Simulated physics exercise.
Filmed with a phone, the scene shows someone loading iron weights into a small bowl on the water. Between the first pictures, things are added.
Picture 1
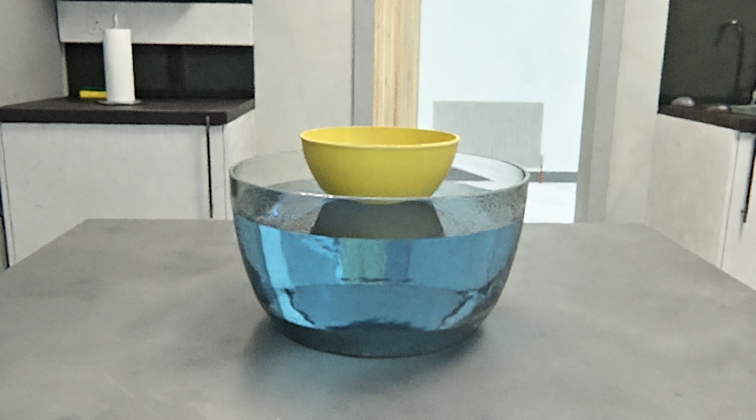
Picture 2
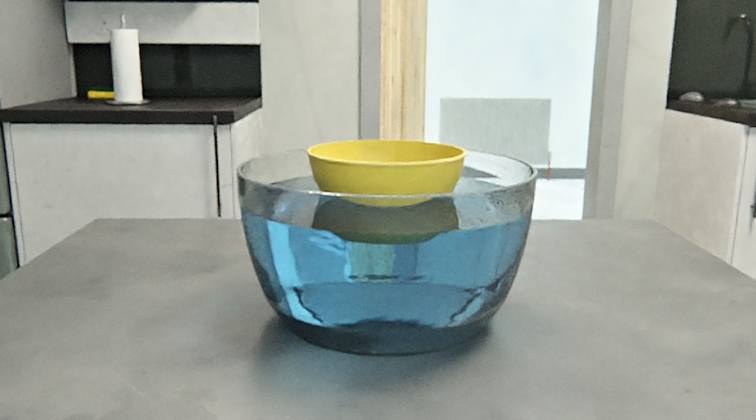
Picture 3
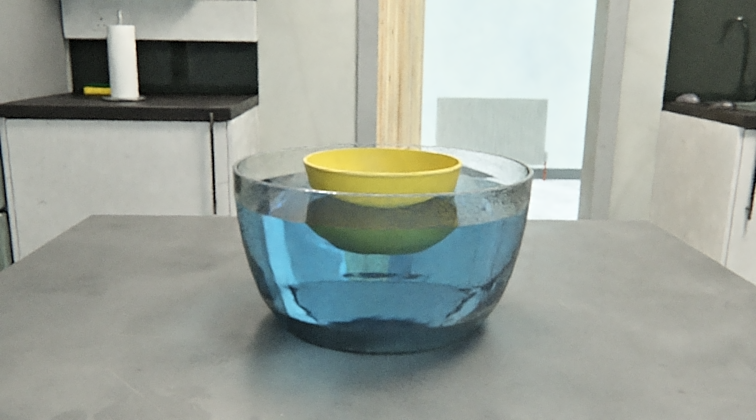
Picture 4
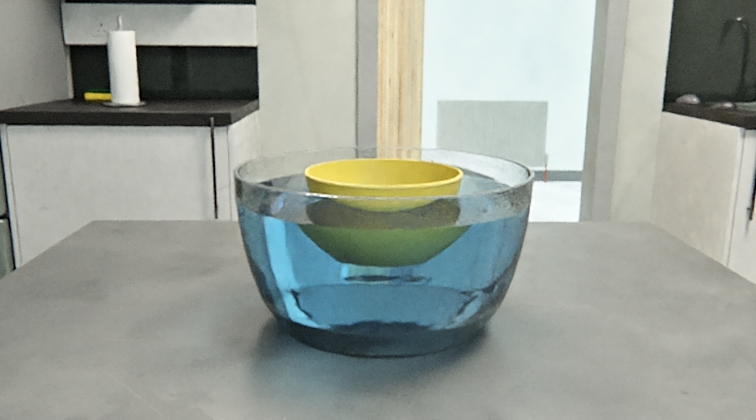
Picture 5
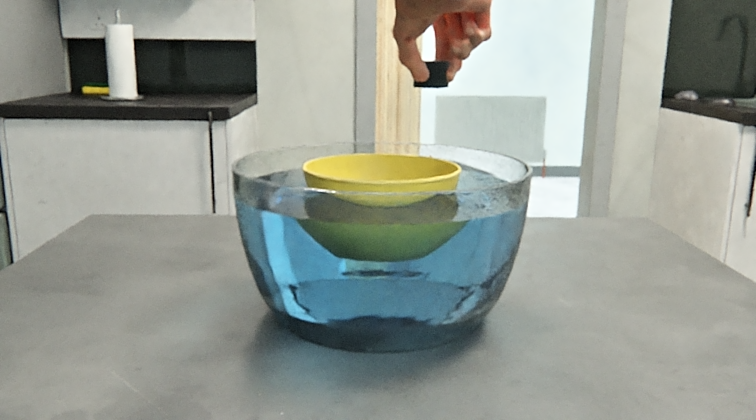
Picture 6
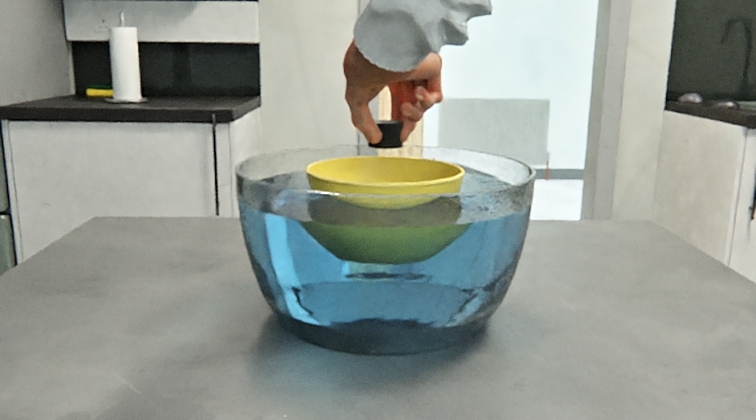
A yellow bowl floating in a glass bowl of blue water sat lower and lower, and then a hand appeared above it holding a small dark object and brought it down close over the rim.
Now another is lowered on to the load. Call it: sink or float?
Float.
A moment on, the iron weight is in and the small bowl dips.
Further on, it steadies; about a fifth of its side above the surface.
When it is over, the small bowl floats; about a fifth of its side above the surface.
